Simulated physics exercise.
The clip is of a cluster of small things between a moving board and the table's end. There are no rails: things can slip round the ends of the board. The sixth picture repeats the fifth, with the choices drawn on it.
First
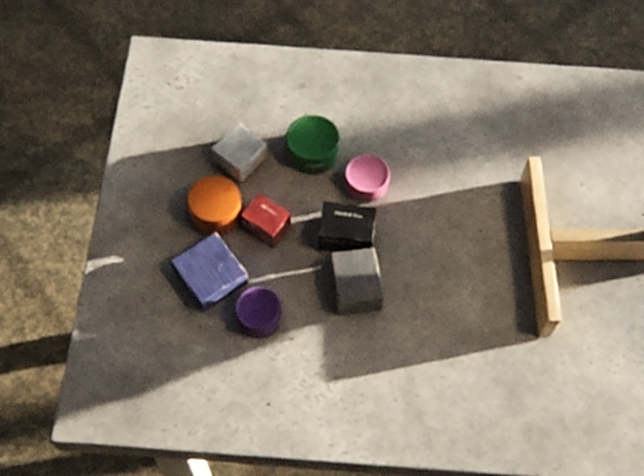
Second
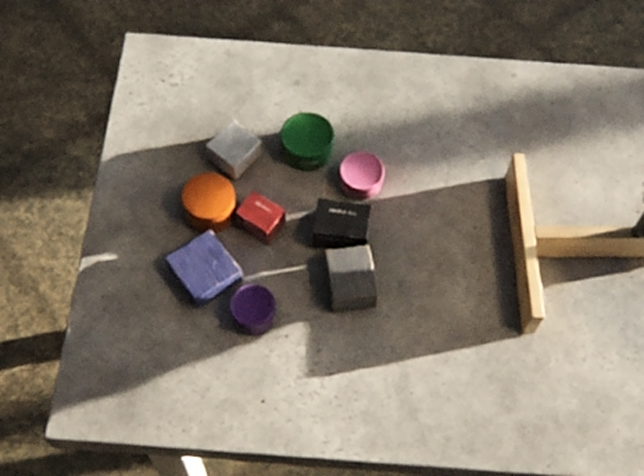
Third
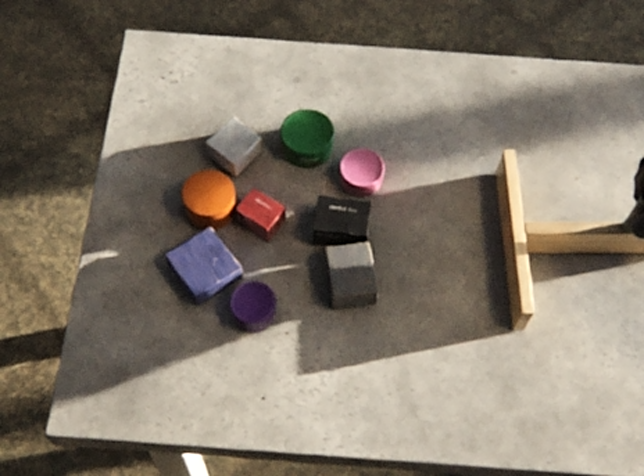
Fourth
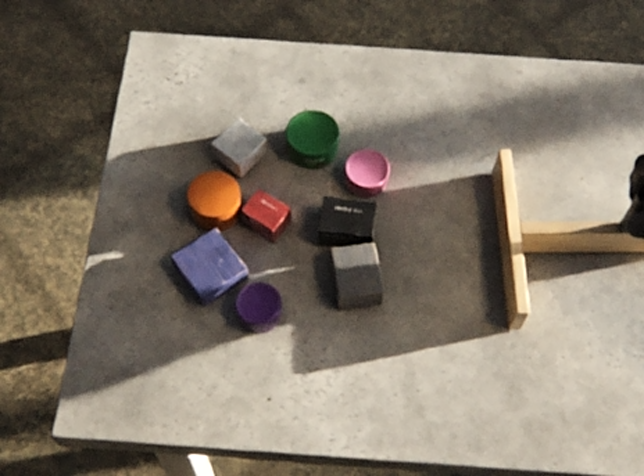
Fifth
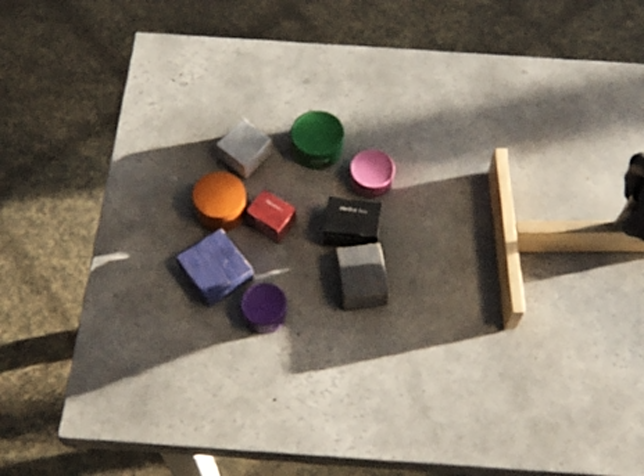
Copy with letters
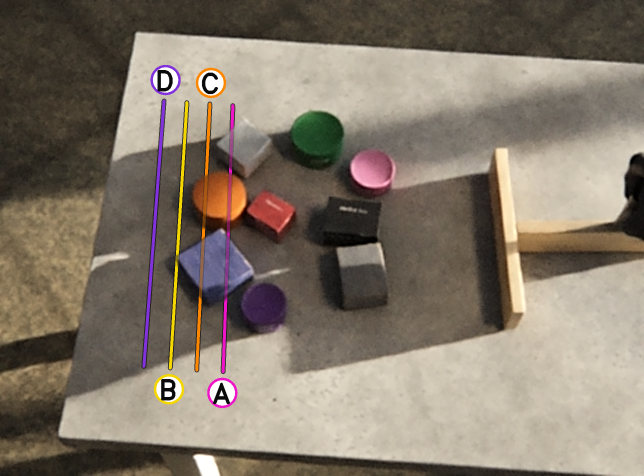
A wooden T-shaped pusher slides a short way left across a grey, shadow-streaked tabletop seen from above, its dark holder showing at the right edge, without touching the objects. Left of it sit orange, green, pink and purple round containers around a small red box, with silver, blue, black and grey blocks among them. The cluster keeps its arrangement while the view drifts slightly left and back.
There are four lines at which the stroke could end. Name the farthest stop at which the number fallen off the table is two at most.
It should halt at B.
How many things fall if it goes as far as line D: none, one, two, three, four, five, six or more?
In all, three.
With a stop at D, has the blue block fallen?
Yes.
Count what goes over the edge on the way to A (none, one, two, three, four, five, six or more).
By then, none.
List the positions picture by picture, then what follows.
In the first frame, blue block (209, 273); purple jar (259, 313); pink jar (366, 178).
In the second frame, board (528, 232); green tub (307, 142).
In the third frame, board (518, 228); black packet (342, 223).
In the fourth frame, board (514, 227); orange pot (215, 202).
In the fifth frame, board (509, 227); blue block (215, 269); purple jar (265, 308); pink jar (371, 174).
On the marked copy, A at (228, 230); B at (179, 226); C at (204, 228); D at (155, 225).
Following B. Soon after the start, board (390, 219); pink jar (357, 173); orange pot (220, 203).
Later, board (272, 211); orange pot (149, 192); blue block (181, 270).
In the end, board (180, 205); orange pot (109, 179); red box (101, 223); none fallen.
As for the rest, A is within the limit but short; C is within the limit but short; D drops three.
